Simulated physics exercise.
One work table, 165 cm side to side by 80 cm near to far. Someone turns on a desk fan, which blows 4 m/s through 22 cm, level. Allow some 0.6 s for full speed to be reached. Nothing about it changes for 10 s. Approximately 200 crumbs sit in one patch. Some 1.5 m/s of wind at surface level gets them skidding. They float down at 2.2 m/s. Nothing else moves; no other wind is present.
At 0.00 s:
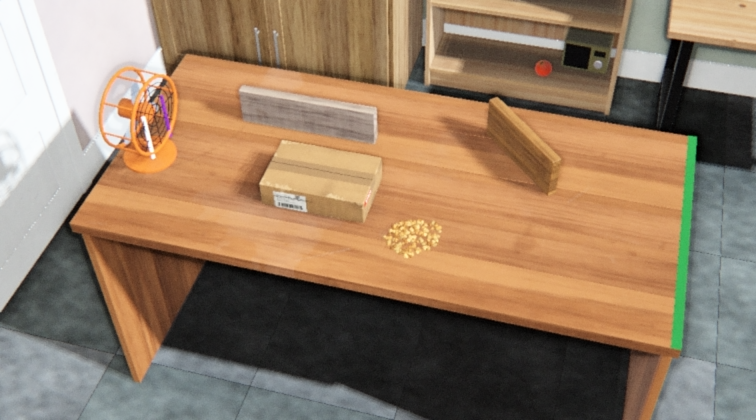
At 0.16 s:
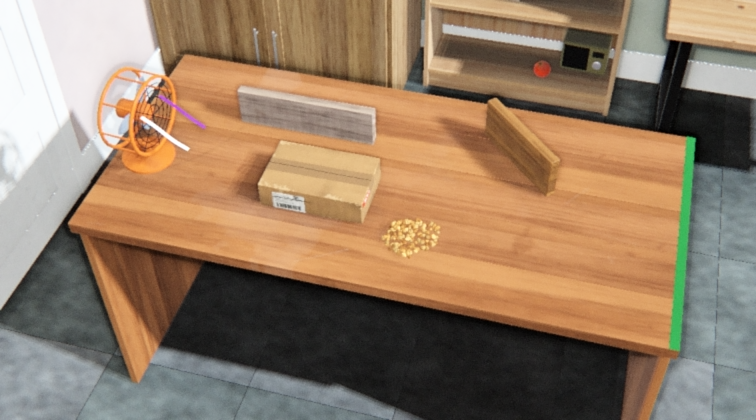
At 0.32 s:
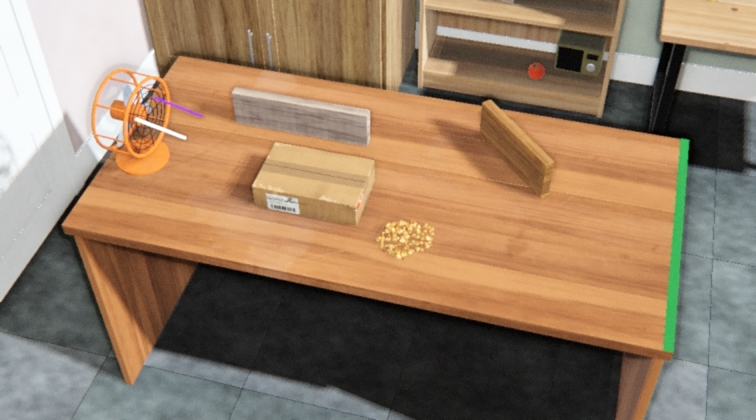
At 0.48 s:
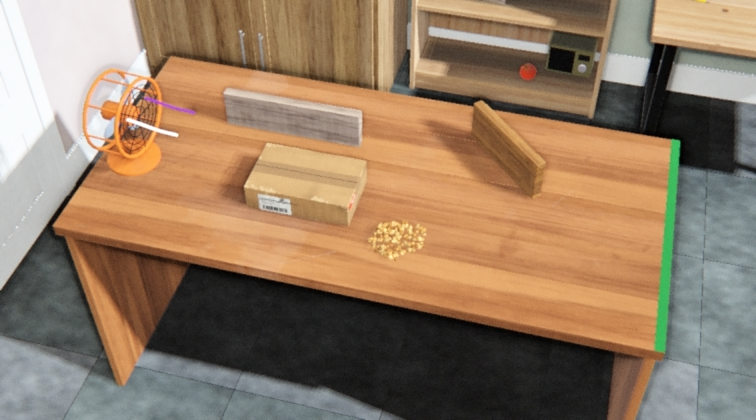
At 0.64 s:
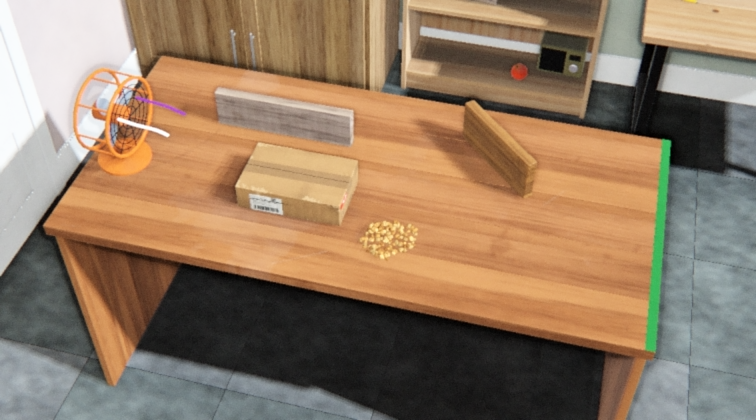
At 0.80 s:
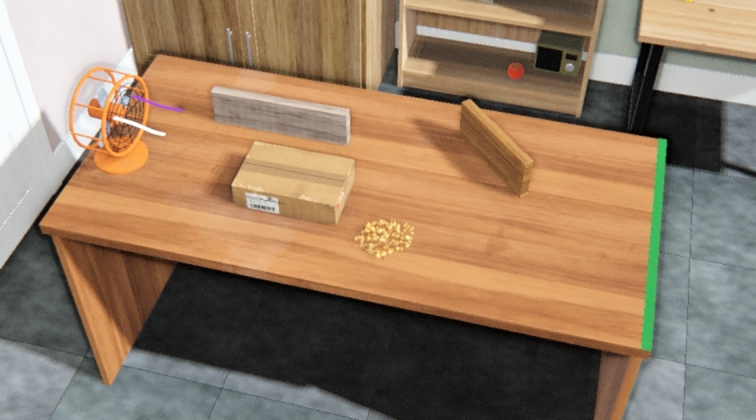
In the video, an orange desk fan with white and purple ribbons streaming from it runs on a wooden table holding a cardboard box, two boards and a patch of crumbs; the crumbs stay put as the view shifts slightly.
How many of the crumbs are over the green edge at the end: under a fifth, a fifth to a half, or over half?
The part that ends there is greater than one half.
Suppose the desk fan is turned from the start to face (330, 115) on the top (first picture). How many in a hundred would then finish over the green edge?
0 %.
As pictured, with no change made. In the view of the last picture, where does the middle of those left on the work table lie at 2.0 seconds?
I'd aim at pixel (424, 238) or close to it.
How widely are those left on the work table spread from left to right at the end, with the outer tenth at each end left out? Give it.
About 30 cm.
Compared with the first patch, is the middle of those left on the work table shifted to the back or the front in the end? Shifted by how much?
I'd say toward the rear end, by something like 5 centimetres.
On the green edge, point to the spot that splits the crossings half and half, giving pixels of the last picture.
Around (656, 292).
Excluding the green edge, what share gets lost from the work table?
I would put it at around 0 per cent.
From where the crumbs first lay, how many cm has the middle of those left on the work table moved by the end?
5 cm.
After 2.0 s the count stands so, 11 % are over the green edge; the middle of those still in play is near (430, 241).
After 3.2 s the count stands so, 53 % are over the green edge; the middle of those still in play is near (407, 227).
After 5.5 s the count stands so, 72 % are over the green edge; the middle of those still in play is near (391, 224).
After 10.0 s, at the end, 79 % are over the green edge; the middle of those still in play is near (385, 223).
